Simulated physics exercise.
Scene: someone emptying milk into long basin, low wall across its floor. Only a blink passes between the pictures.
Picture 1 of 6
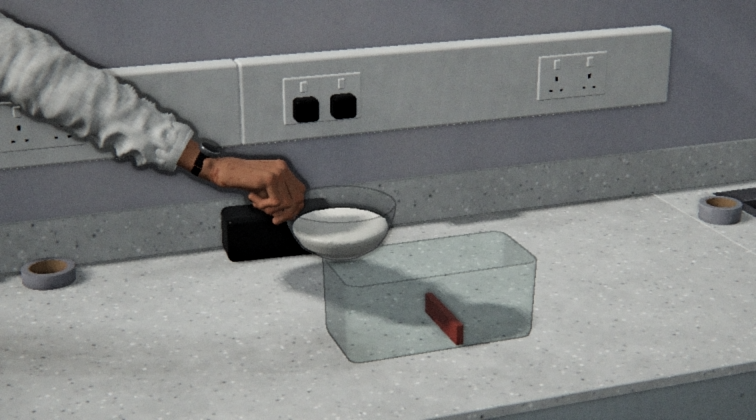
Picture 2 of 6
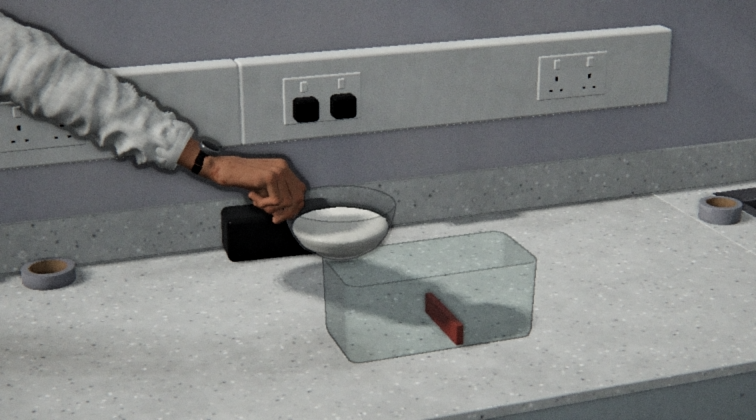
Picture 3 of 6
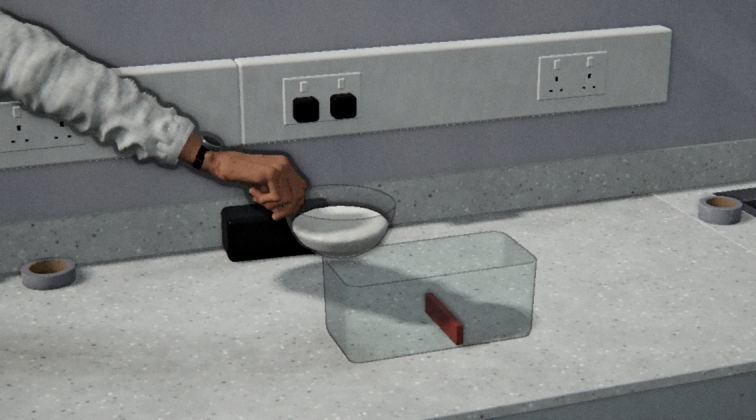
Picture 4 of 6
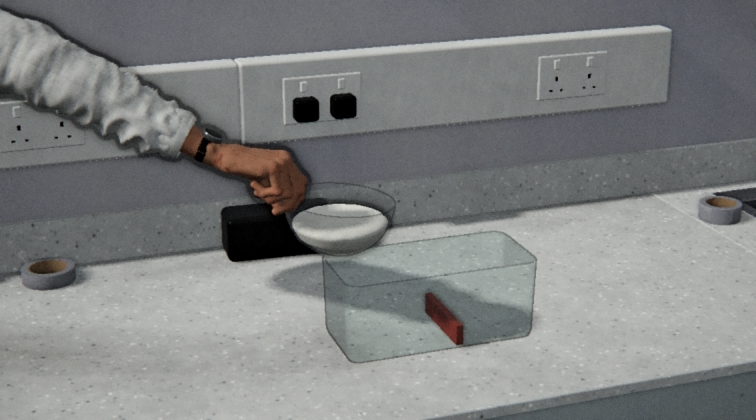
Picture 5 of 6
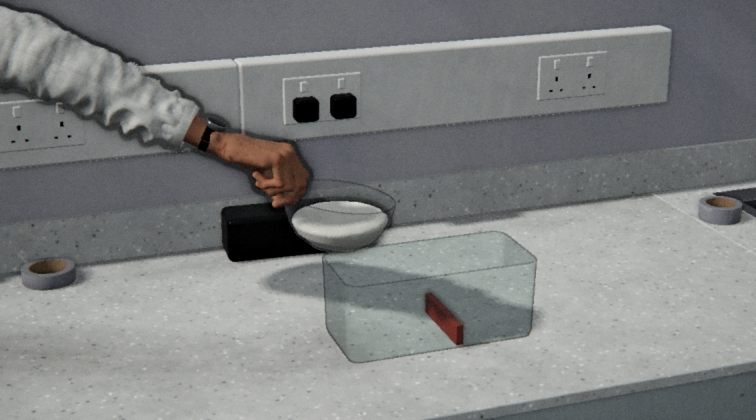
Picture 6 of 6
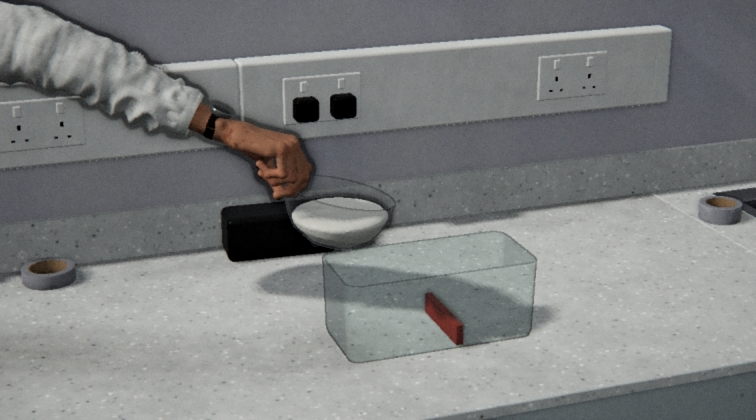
On a speckled grey worktop below wall sockets, a hand holds a clear bowl of milk beside and above an empty long basin with a low red wall across its floor, then slowly tilts the bowl slightly rightward.
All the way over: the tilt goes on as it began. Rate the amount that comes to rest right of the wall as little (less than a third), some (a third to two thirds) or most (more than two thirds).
Most.
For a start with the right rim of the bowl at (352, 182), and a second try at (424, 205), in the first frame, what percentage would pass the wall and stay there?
Start one gives some 10 %, start two some 80 %.
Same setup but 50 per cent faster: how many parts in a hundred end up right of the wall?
I'd say close to 65 %.
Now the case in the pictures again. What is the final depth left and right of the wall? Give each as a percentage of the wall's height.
I'd put the left at about 10 and the right at about 70.
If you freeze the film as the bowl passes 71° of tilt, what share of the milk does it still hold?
Roughly 60 %.
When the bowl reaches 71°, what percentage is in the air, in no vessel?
Around 35 in a hundred, more or less.
A moment on, the bowl is tipped part way and 61 per cent is still to pour, 2 is left of the wall and 0 right of it.
Next, the bowl is tipped right over and 2 per cent is still to pour, 13 is left of the wall and 68 right of it.
Then the bowl is tipped right over and 0 per cent is still to pour, 22 is left of the wall and 77 right of it.
Later the bowl is tipped right over and 0 per cent is still to pour, 22 is left of the wall and 76 right of it.
Finally, 22 per cent lies left of the wall, 76 right of it and 1 outside.
